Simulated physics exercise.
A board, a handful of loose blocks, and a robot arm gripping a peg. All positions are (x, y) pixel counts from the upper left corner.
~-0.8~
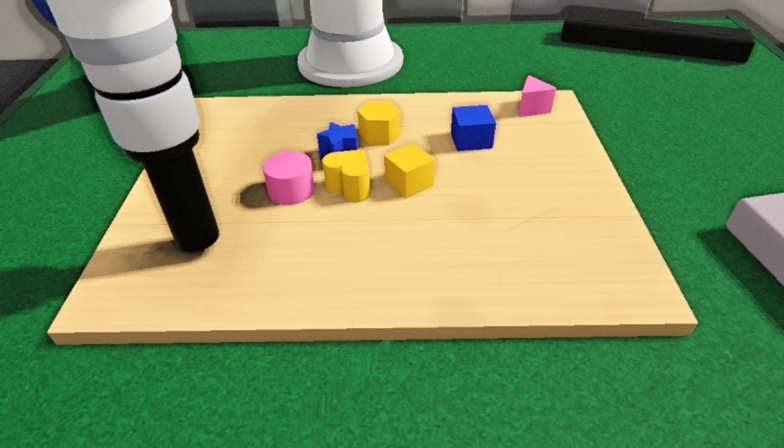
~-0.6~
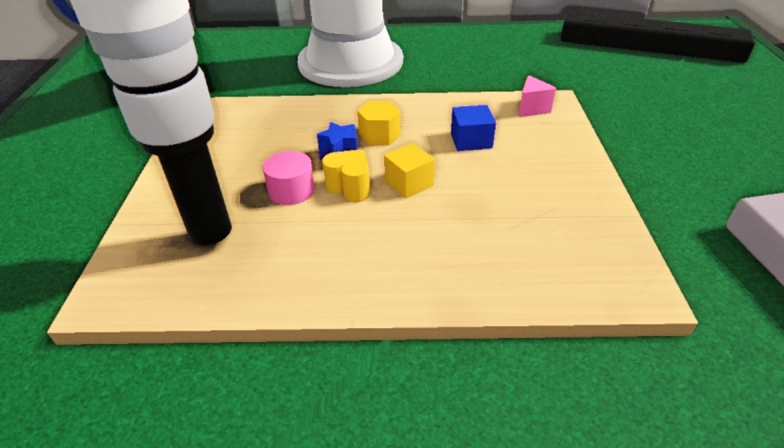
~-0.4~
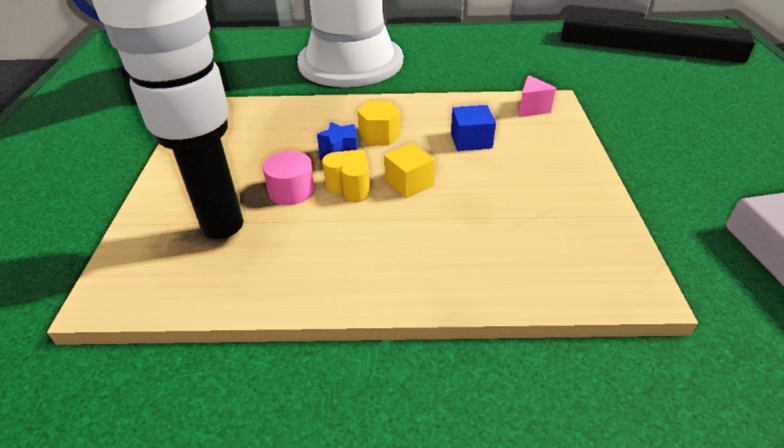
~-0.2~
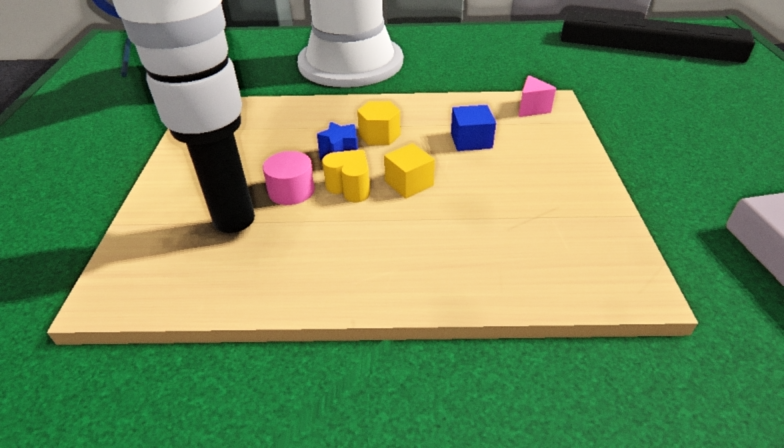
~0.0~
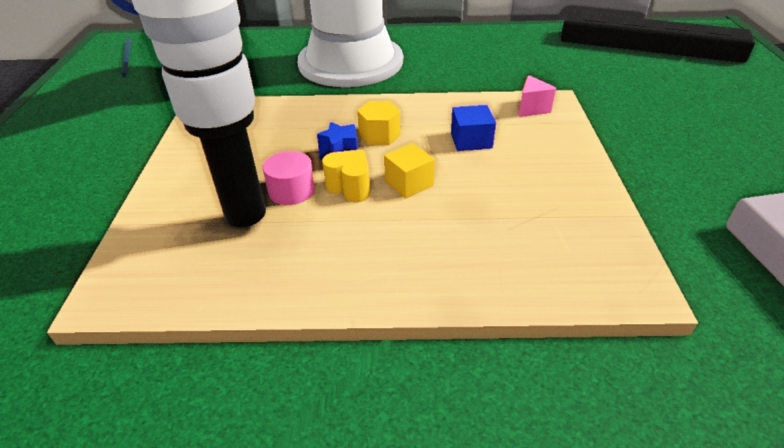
A white robot arm holding a black peg reaches down at the left of a pale wooden board on a green surface, seen from above the near edge. On the board sit a pink cylinder, blue star, yellow heart, hexagon and cube, with a blue cube and pink triangle farther right. The peg slides slightly rightward and away toward the cylinder, while the blocks and camera stay still.
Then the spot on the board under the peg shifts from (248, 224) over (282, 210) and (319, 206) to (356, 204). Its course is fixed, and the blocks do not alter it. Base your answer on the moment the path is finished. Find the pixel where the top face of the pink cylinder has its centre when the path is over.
The centre of its top will be at (301, 155).
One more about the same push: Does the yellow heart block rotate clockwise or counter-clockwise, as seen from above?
It turns round anticlockwise.
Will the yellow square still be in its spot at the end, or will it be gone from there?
It keeps its spot.
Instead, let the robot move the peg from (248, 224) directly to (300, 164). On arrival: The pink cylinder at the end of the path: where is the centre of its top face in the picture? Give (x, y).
I think it will end close to (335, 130).
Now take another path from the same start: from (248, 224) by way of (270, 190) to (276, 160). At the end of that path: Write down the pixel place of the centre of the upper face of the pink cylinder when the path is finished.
If I read the scene right, the answer is (313, 145).
The first path, step by step. One third of the way, peg (280, 200); pink cylinder (296, 158).
Two thirds of the way, peg (318, 196); pink cylinder (301, 155).
At the end, peg (355, 194); pink cylinder (301, 155); yellow heart block (361, 157), turned 25° anticlockwise; yellow square still.
